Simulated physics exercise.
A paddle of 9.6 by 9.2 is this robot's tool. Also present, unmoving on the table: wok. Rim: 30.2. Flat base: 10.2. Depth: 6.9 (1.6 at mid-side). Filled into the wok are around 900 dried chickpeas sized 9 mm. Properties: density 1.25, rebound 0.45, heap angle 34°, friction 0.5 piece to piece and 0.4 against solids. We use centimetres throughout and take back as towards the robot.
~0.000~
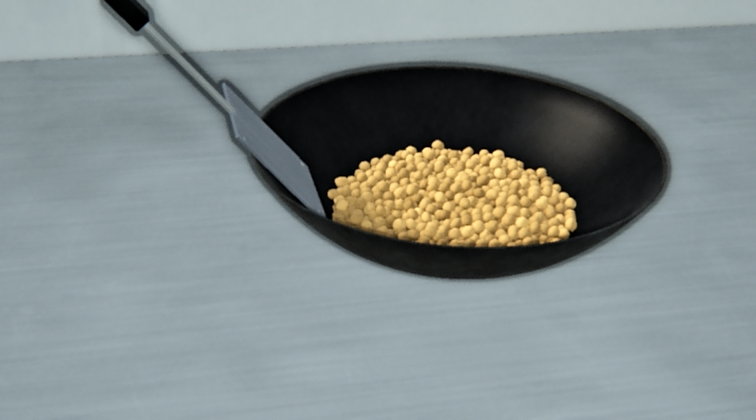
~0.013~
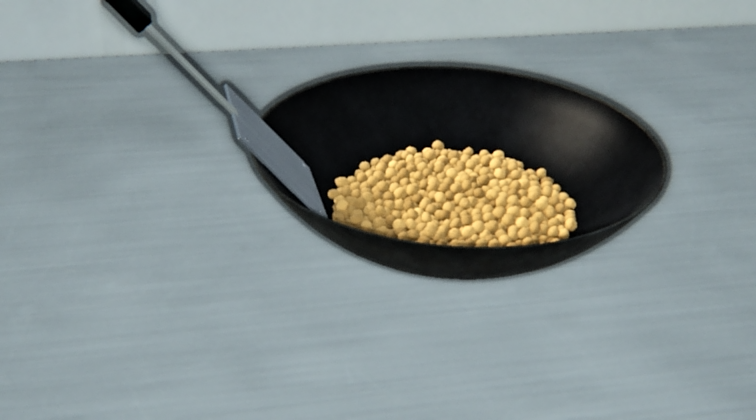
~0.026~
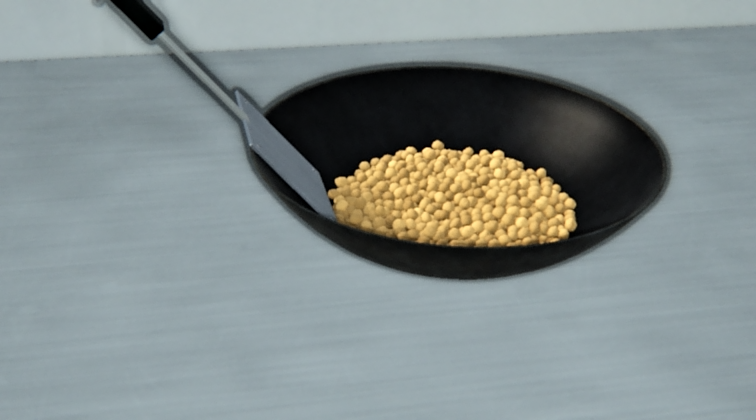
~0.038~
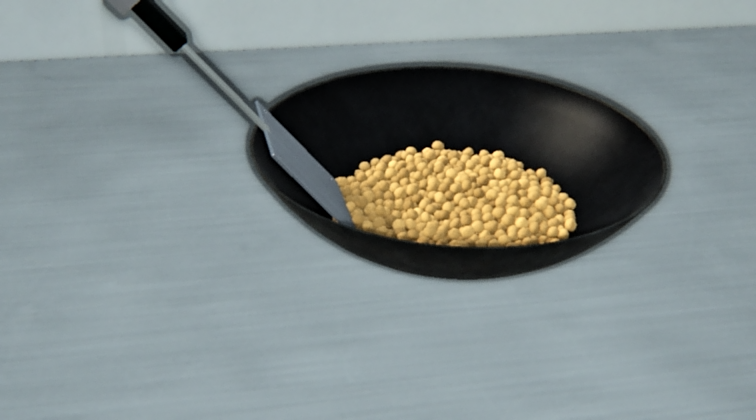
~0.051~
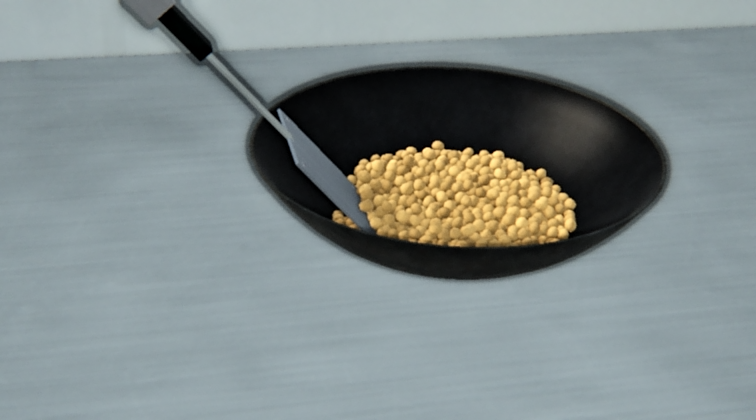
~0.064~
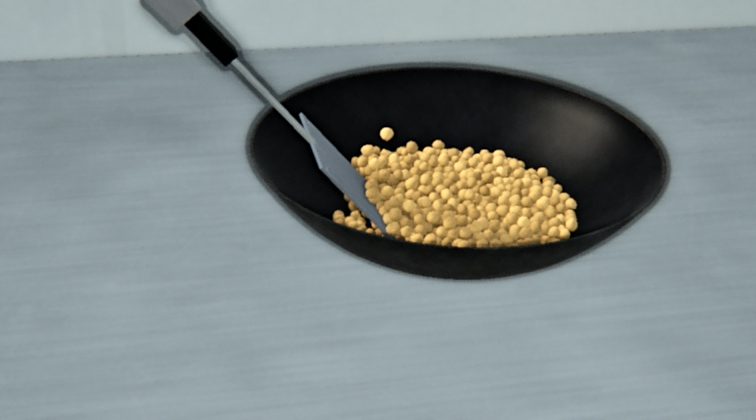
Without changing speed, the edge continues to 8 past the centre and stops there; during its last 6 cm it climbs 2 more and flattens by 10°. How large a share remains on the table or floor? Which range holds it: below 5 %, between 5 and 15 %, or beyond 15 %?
The range beyond 15 %.
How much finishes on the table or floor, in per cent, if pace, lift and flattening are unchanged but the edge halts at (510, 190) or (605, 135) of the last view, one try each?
I'd say roughly 0 per cent, then roughly 45 per cent.
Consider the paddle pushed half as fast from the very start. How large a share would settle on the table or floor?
It would be roughly 0 percent.
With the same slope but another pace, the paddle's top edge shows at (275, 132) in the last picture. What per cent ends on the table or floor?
Estimate: Close to 0 %.
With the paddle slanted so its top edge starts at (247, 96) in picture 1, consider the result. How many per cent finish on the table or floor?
Spill: Approx. 25 per cent.
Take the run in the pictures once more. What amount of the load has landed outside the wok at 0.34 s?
It is near 5 percent.
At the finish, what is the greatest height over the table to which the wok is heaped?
About 6.0 centimetres.
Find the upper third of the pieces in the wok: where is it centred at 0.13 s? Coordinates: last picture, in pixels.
I'd put it somewhere near (491, 172).
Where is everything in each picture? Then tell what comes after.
The paddle top edge at (230, 109), sloping 50°; upper third of the load around (453, 196), from x 335 to 570, top at y 145; 900 in the wok, in the first picture.
The paddle top edge at (232, 110), sloping 50°; upper third of the load around (453, 196), from x 335 to 570, top at y 145, in the second picture.
The paddle top edge at (243, 116), sloping 50°; upper third of the load around (453, 196), from x 335 to 570, top at y 145, in the third picture.
The paddle top edge at (264, 127), sloping 50°; upper third of the load around (453, 196), from x 335 to 570, top at y 145, in the fourth picture.
The paddle top edge at (287, 135), sloping 50°; upper third of the load around (446, 193), from x 340 to 570, top at y 145, in the fifth picture.
The paddle top edge at (310, 139), sloping 50°; upper third of the load around (446, 190), from x 340 to 570, top at y 135; 900 in the wok, in the sixth picture.
After 0.10 s, sloping 50°, highest piece 12 above the table; 899 in the wok, 1 on the blade or in flight.
After 0.13 s, sloping 48°, highest piece 16 above the table; 899 in the wok, 1 on the blade or in flight.
After 0.34 s, sloping 40°, highest piece 17 above the table; 676 in the wok, 36 on the table or floor, 188 on the blade or in flight.
After 1.39 s, sloping 40°, highest piece 6 above the table; 675 in the wok, 225 on the table or floor.
In the end, 675 in the wok, 225 on the table or floor. That is 25 % on the table or floor.
